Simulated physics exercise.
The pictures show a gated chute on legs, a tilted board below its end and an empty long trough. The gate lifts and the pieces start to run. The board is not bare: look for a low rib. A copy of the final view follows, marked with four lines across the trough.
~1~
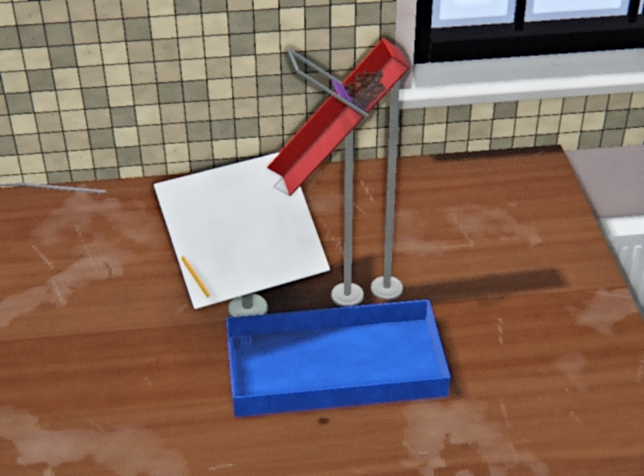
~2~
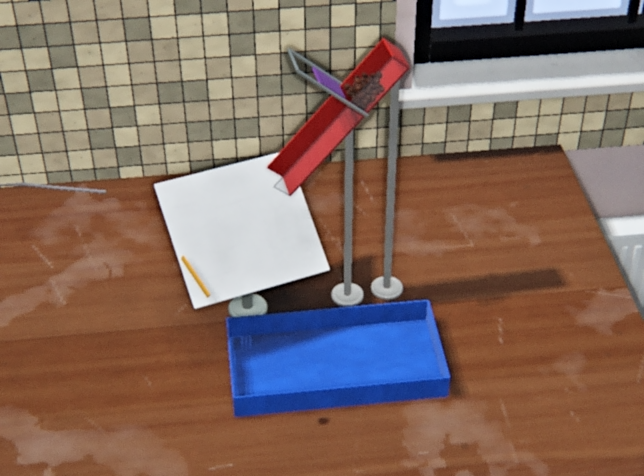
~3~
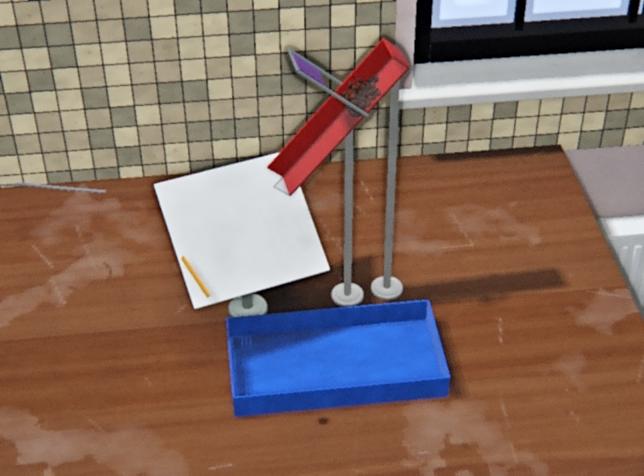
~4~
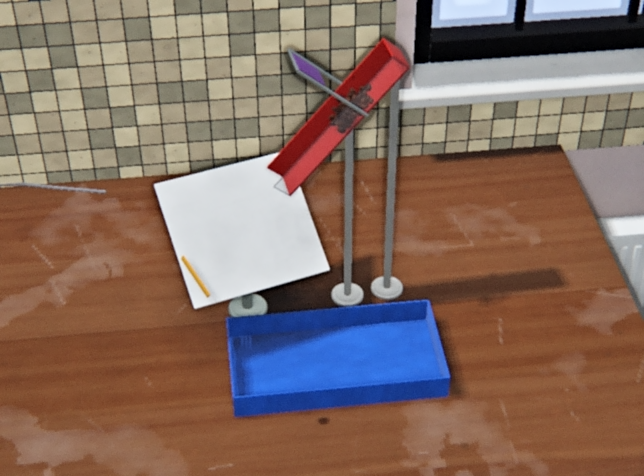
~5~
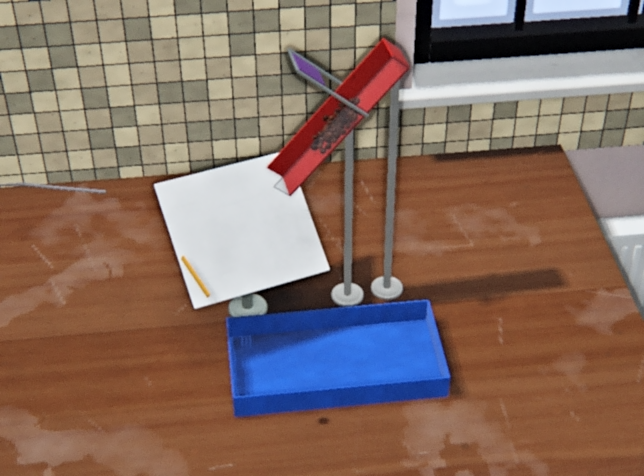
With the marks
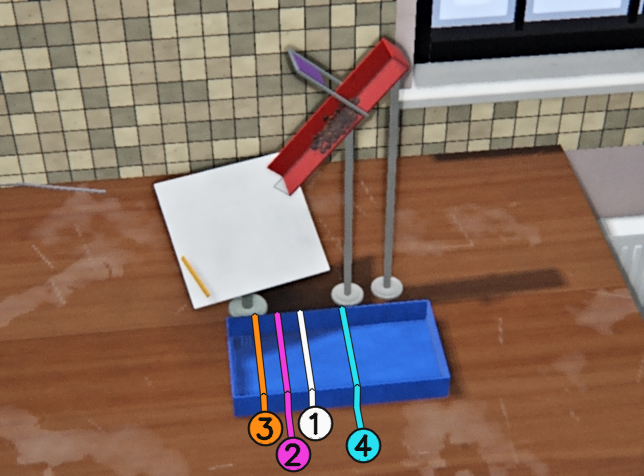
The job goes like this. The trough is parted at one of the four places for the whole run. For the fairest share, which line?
Line 3.
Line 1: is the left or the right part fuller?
Left.
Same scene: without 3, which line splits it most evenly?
It is 2.
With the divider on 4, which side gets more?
More lands on the left.
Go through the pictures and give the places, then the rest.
In the first frame, load behind the gate at (364, 90), flat chocolate drops; lip of the chute at (286, 187), sloping steeply.
In the second frame, middle of the board at (243, 227), tilted fairly steeply; middle of its low edge at (264, 289); of its high edge at (222, 167).
In the third frame, front corners of the trough at (234, 397) and (449, 377), empty; front of the load at (348, 107).
In the fourth frame, middle of the load at (348, 109); its front at (333, 124), about a quarter of the way to the lip; rib from (183, 256) to (209, 295).
In the fifth frame, middle of the load at (333, 126); its front at (315, 147), about half of the way to the lip.
On the marked copy, line 1 crosses the front rim at (312, 390); line 2 crosses the front rim at (287, 392); line 3 crosses the front rim at (263, 395); line 4 crosses the front rim at (357, 386).
For line 1, of what is caught, nearly all on the left of the divider, a stray few on the right.
For line 2, of what is caught, most on the left of the divider, about a quarter on the right.
For line 3, of what is caught, about half on the left of the divider, about half on the right.
For line 4, of what is caught, nearly all on the left of the divider, a stray few on the right.
